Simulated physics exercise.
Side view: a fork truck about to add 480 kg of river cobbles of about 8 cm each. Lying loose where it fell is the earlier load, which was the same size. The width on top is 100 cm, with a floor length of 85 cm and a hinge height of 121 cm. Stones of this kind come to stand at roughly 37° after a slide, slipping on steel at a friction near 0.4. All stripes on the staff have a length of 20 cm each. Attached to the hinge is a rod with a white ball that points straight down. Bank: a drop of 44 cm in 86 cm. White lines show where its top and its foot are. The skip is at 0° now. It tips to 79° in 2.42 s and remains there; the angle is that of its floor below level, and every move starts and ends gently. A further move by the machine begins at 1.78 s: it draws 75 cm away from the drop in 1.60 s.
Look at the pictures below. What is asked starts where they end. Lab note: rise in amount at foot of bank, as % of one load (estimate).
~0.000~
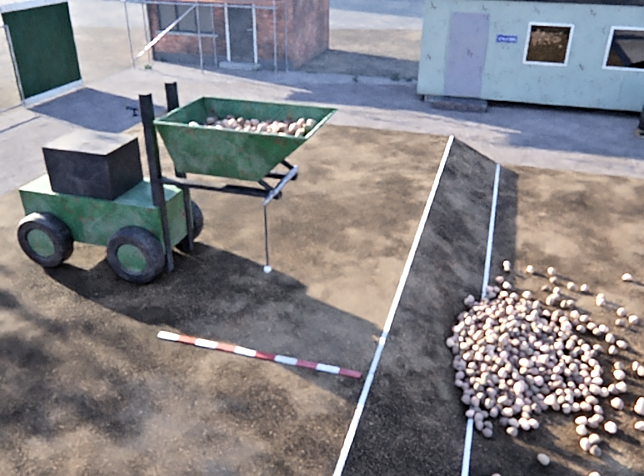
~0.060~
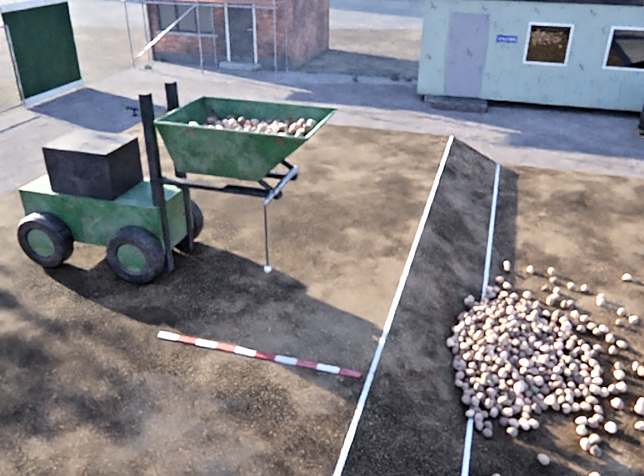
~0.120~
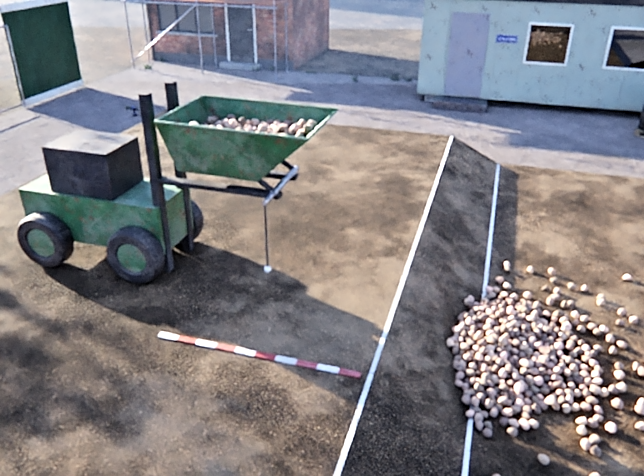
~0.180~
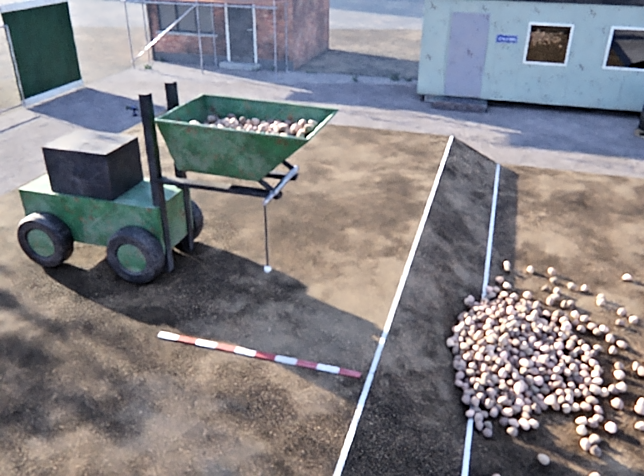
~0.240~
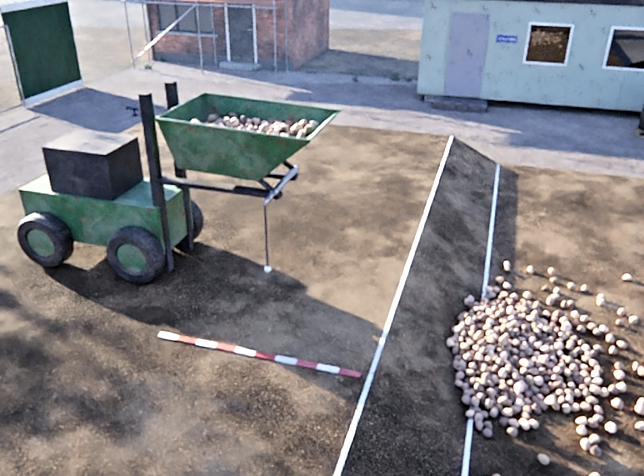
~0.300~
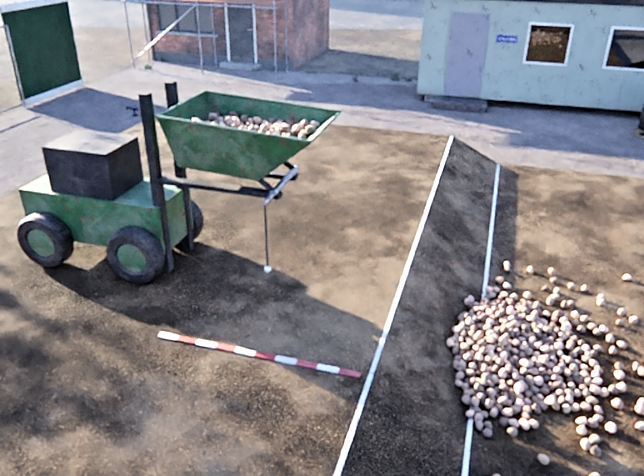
Approx. 18 %.
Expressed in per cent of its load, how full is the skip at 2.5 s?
Some 10 percent, roughly.
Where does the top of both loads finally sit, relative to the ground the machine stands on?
Top of heap: Approx. 18 cm above ground level.
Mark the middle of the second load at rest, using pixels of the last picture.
Roughly at (436, 318) in the last picture.
After 1.8 s the floor is at 67°; in per cent of one load, 98 in the skip, 14 on the top or the slope, 85 at the foot of the bank; the foremost stones are past the picture's edge.
After 2.5 s the floor is at 79°; in per cent of one load, 8 in the skip, 103 on the top or the slope, 87 at the foot of the bank; the foremost stones are past the picture's edge.
After 3.8 s the floor is at 79°; in per cent of one load, 0 in the skip, 94 on the top or the slope, 104 at the foot of the bank; the foremost stones are past the picture's edge.
After 6.4 s the floor is at 79°; in per cent of one load, 0 in the skip, 94 on the top or the slope, 104 at the foot of the bank; the foremost stones are past the picture's edge. Net gain at the foot of the bank, 18.
